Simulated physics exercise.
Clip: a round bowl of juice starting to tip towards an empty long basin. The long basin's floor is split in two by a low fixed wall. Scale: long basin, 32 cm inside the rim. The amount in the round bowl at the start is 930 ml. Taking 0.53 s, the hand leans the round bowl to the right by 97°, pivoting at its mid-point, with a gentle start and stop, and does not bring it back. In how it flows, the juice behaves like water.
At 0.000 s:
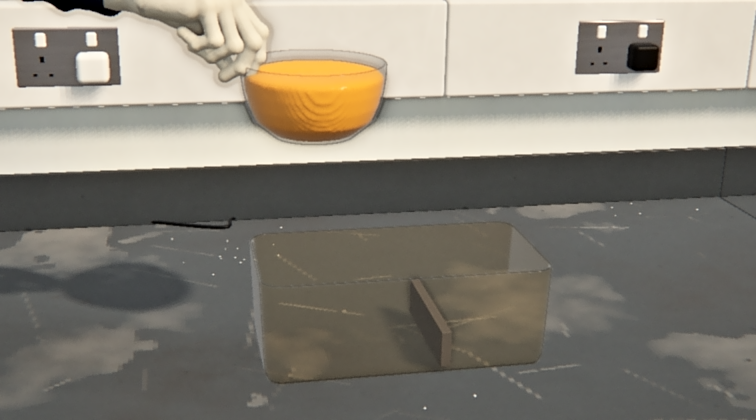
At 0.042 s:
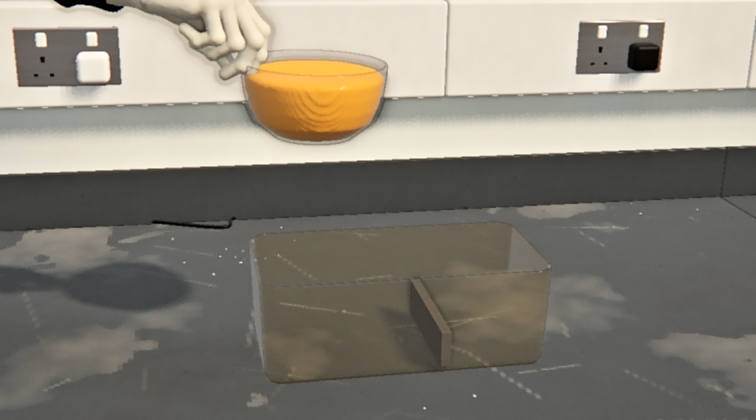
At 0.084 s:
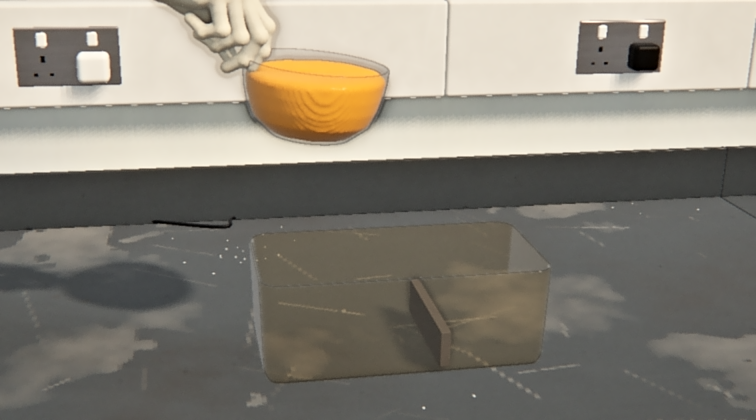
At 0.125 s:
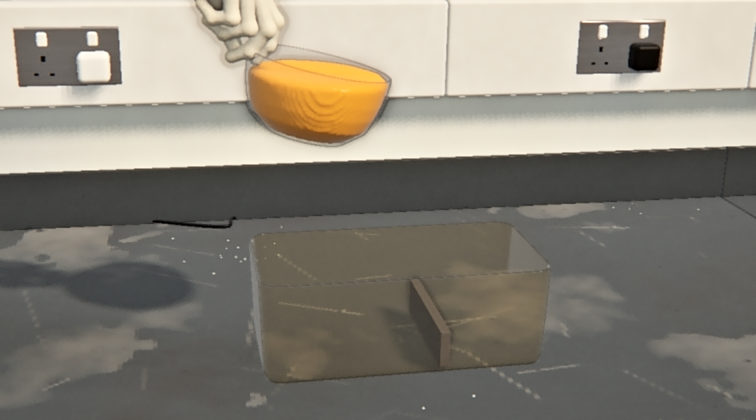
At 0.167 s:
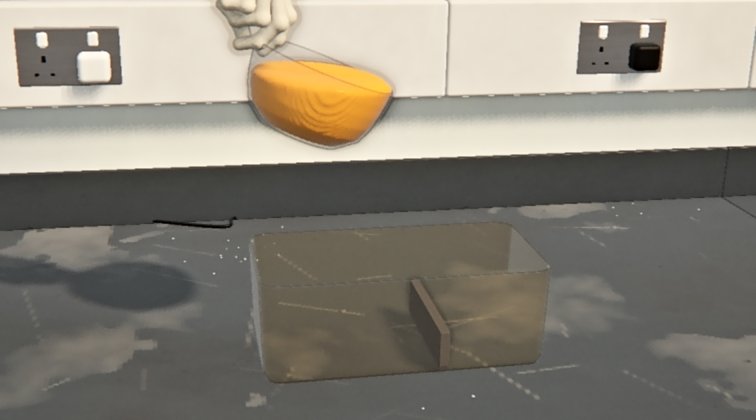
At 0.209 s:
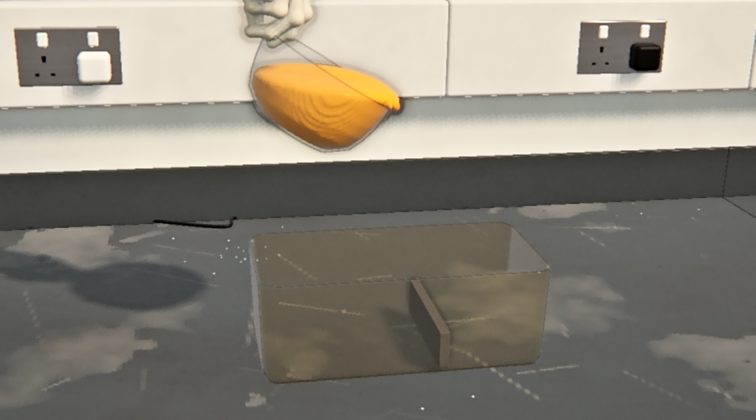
A clear round bowl of orange juice hangs in the air above a dark, scuffed worktop, seen from slightly above, with white panelling and two wall sockets behind. Below it sits an empty, see-through brownish long basin with a low dividing wall inside. A pale, bony hand leans the bowl to the right, gently then further, and juice begins passing its right rim, while the view stays still.
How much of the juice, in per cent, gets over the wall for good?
45 %.
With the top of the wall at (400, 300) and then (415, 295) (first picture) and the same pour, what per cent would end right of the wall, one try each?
Around 85 and 65 percent, in that order.
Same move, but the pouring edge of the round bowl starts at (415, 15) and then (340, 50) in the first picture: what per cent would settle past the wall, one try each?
Try 1: 70 %; try 2: 10 %.
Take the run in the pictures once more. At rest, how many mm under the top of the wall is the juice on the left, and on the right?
For the left, around 28 mm; for the right, around 20 mm.
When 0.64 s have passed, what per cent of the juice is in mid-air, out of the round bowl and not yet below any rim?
Roughly 16 %.
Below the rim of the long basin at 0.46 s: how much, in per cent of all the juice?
Around 20 percent.
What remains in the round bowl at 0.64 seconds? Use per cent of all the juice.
Near 4 percent, more or less.
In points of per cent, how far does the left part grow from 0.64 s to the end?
I'd put it at some 24 percent.
Then, 0.46 s in, the tilt is 92° and 23 per cent is still to pour, 3 is left of the wall and 18 right of it.
Then, 0.64 s in, the tilt is 97° and 4 per cent is still to pour, 27 is left of the wall and 53 right of it.
Then, 0.82 s in, the tilt is 97° and 0 per cent is still to pour, 44 is left of the wall and 44 right of it.
Then, 1.03 s in, the tilt is 97° and 0 per cent is still to pour, 51 is left of the wall and 46 right of it.
Finally, 51 per cent lies left of the wall, 45 right of it and 4 outside.
